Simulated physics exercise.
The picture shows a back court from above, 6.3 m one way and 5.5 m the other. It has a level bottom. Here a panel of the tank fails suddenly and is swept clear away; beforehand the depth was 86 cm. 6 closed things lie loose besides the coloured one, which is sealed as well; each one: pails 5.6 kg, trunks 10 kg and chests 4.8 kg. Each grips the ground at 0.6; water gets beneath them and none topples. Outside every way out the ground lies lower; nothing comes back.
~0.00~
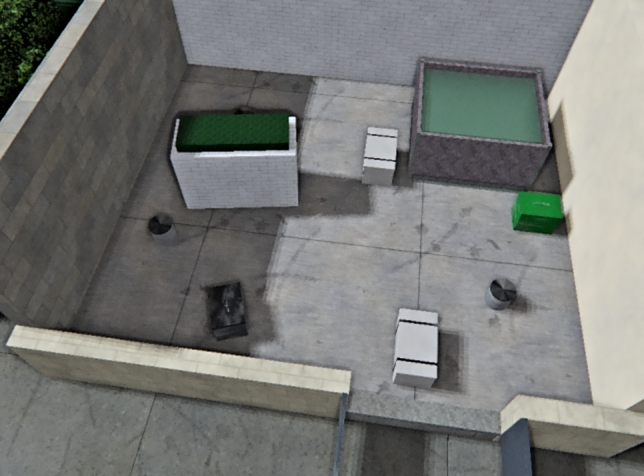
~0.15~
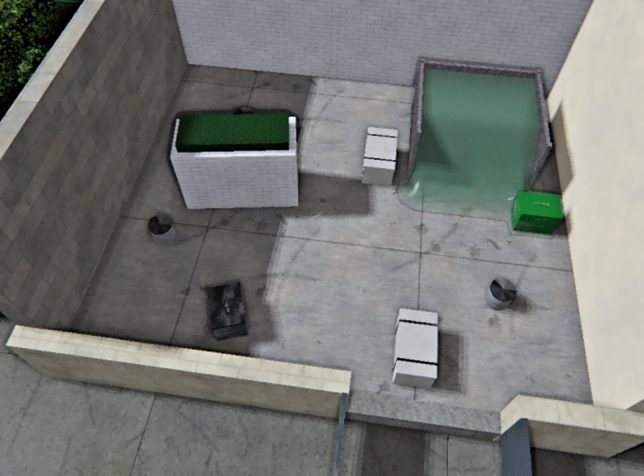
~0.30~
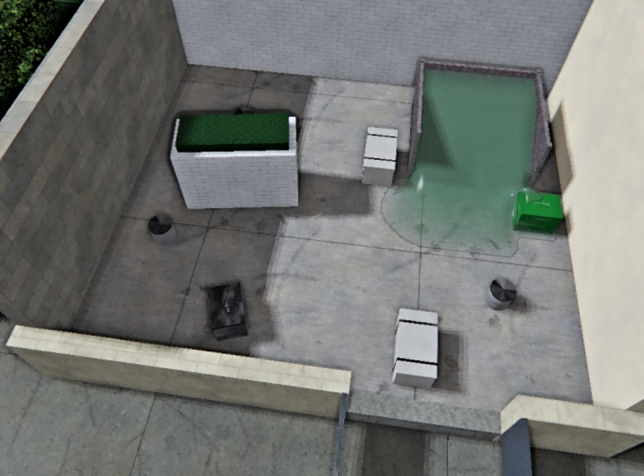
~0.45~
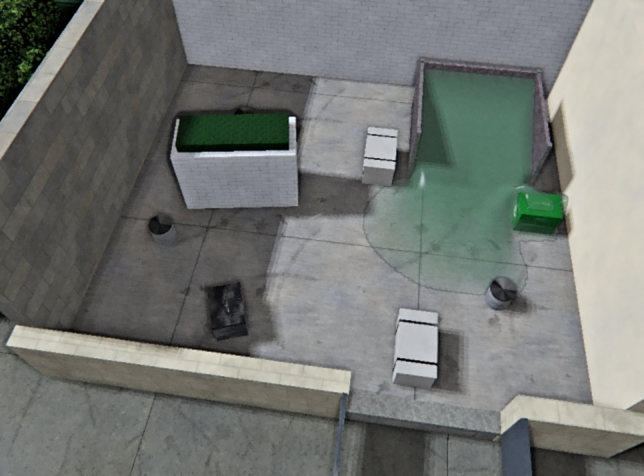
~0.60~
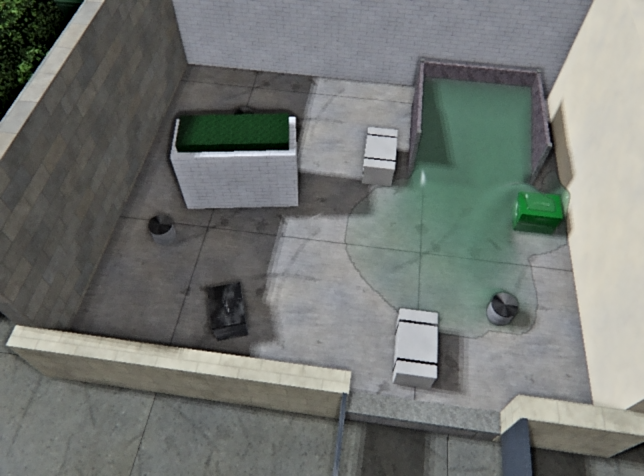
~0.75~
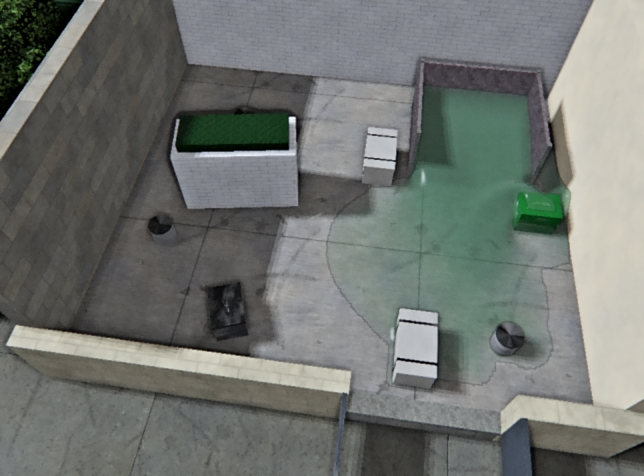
At first, greenish water fills a walled tank at the back right of a courtyard. The tank's front panel gives way and the water pours out, spreading across the floor around the green chest, which stays put, then reaching a round grey container and pushing it slightly toward the front.
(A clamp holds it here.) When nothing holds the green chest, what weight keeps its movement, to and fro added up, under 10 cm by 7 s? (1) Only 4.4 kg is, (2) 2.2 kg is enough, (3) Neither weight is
The answer is 3.
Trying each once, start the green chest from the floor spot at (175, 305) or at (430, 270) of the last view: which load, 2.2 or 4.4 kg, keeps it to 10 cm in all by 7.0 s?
Respectively, neither option; neither option.
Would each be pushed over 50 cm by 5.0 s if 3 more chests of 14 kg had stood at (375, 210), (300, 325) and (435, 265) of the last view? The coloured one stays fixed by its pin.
Beyond it, beyond it, beyond it.
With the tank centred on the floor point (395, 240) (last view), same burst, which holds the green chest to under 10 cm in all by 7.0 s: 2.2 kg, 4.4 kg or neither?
Then the answer is that no option works.
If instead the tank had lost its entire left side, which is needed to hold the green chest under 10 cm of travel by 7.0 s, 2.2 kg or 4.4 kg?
Note: Low mass sufficient.
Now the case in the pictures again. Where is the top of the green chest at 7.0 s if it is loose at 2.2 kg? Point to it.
Somewhere about (522, 353).
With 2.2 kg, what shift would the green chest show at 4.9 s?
Around 250 centimetres out of place.
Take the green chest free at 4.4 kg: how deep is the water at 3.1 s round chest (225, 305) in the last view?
Depth: Near 8 cm.
After 1.4 s the green chest would be 254 cm from its start with 2.2 kg and 254 cm from its start with 4.4 kg; 38 cm of water round it then.
After 3.1 s the green chest would be 245 cm from its start with 2.2 kg and 244 cm from its start with 4.4 kg; 19 cm of water round it then.
After 4.9 s the green chest would be 229 cm from its start with 2.2 kg and 328 cm from its start with 4.4 kg; 5 cm of water round it then.
After 7.0 s the green chest would be 227 cm from its start with 2.2 kg and gone out with 4.4 kg.
